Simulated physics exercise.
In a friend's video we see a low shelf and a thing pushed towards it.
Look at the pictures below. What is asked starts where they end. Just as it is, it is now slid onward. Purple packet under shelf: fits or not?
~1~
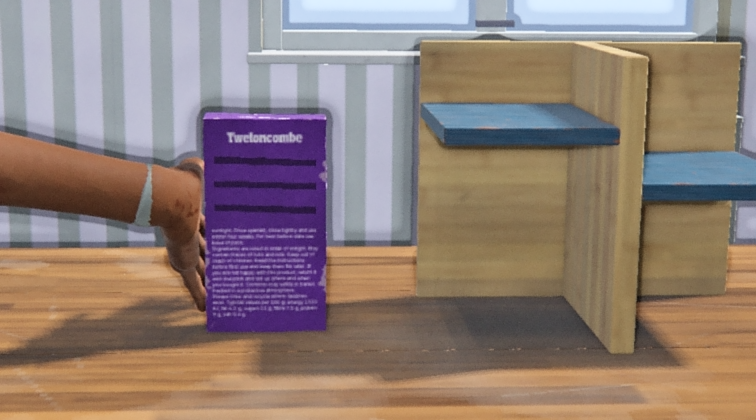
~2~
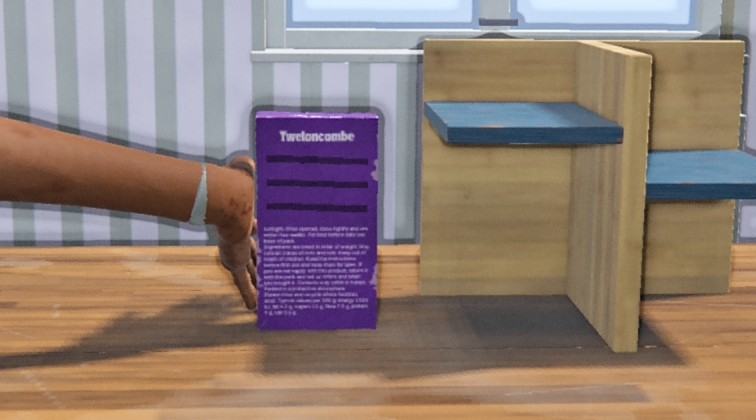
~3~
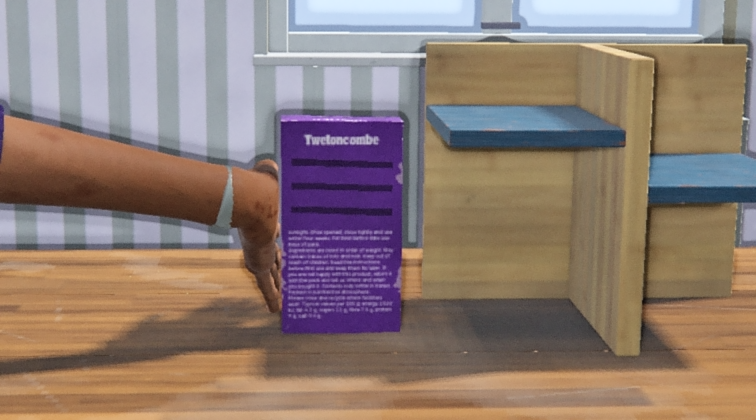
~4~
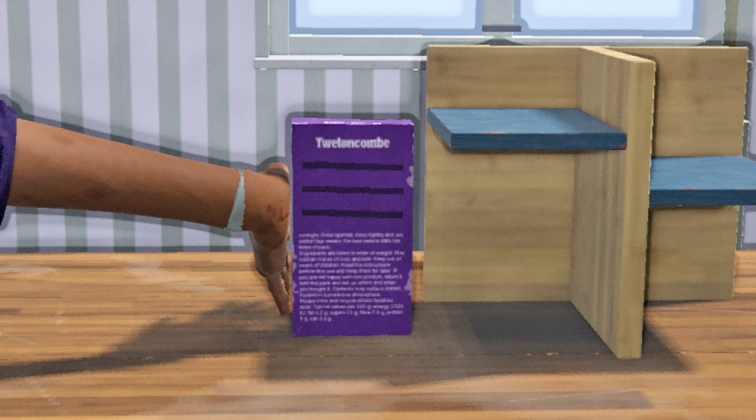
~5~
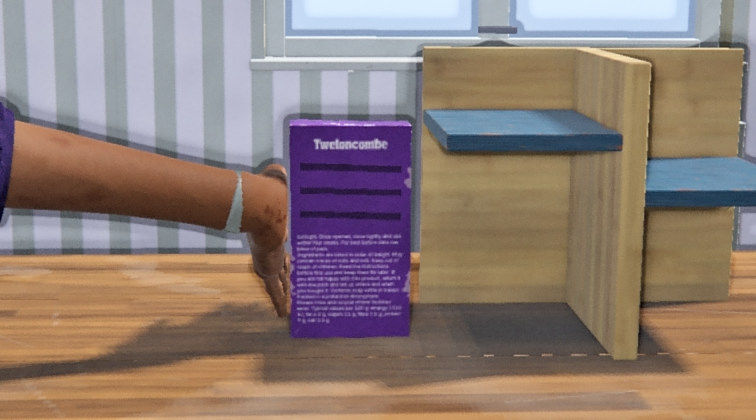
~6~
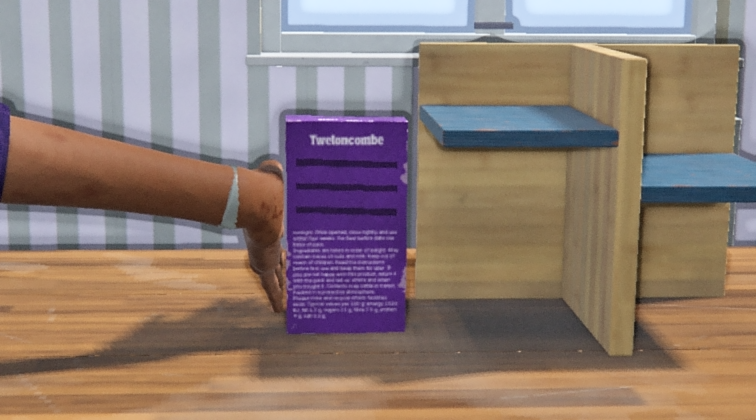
Not.
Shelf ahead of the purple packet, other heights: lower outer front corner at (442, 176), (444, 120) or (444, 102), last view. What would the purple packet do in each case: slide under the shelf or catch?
Result per try, in order: Hung up / in / in.
Then, 0.34 s after the last picture, purple packet sliding up to the opening near (369, 225).
At rest, the purple packet catches on the edge, near (369, 225).
